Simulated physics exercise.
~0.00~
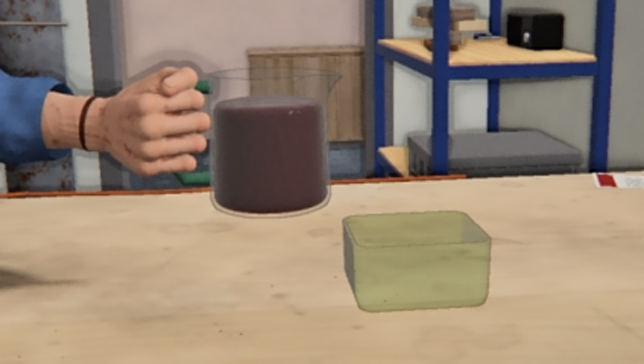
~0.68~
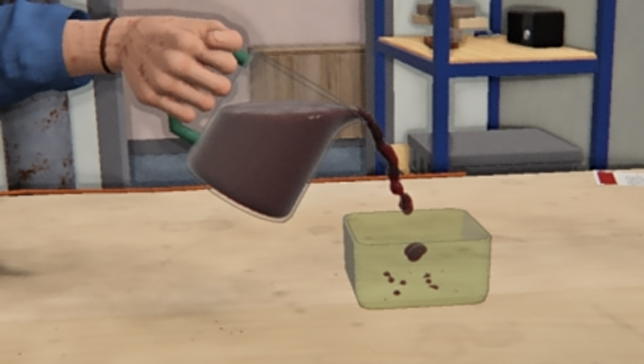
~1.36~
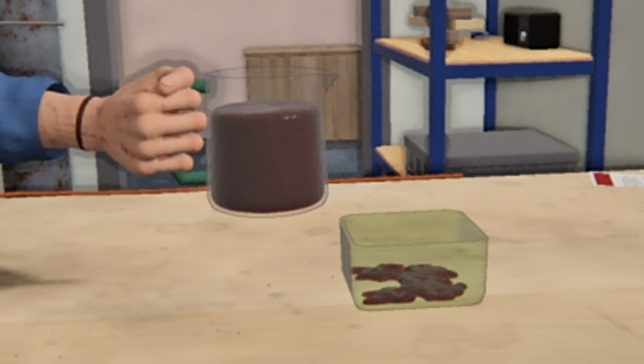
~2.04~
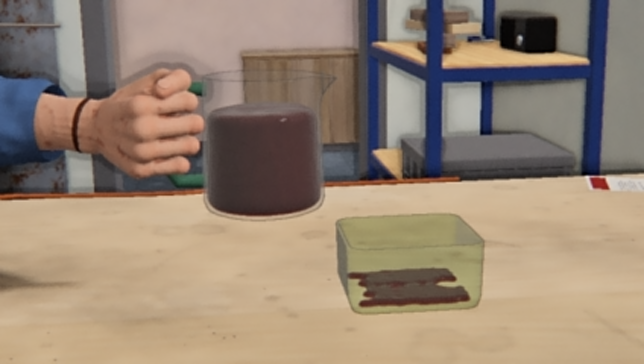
The clip opens on a hand holding a clear jug of dark red wine by its green handle, beside and above an empty, see-through greenish food box on a wooden table. The hand tips the jug to the right, and a thin, uneven stream runs from the spout. Drops of wine fall into the box below. The jug is then brought level again, with dark patches spread over the bottom of the box. At the end, the wine lies in a shallow, streaky layer there, while the jug still holds plenty.
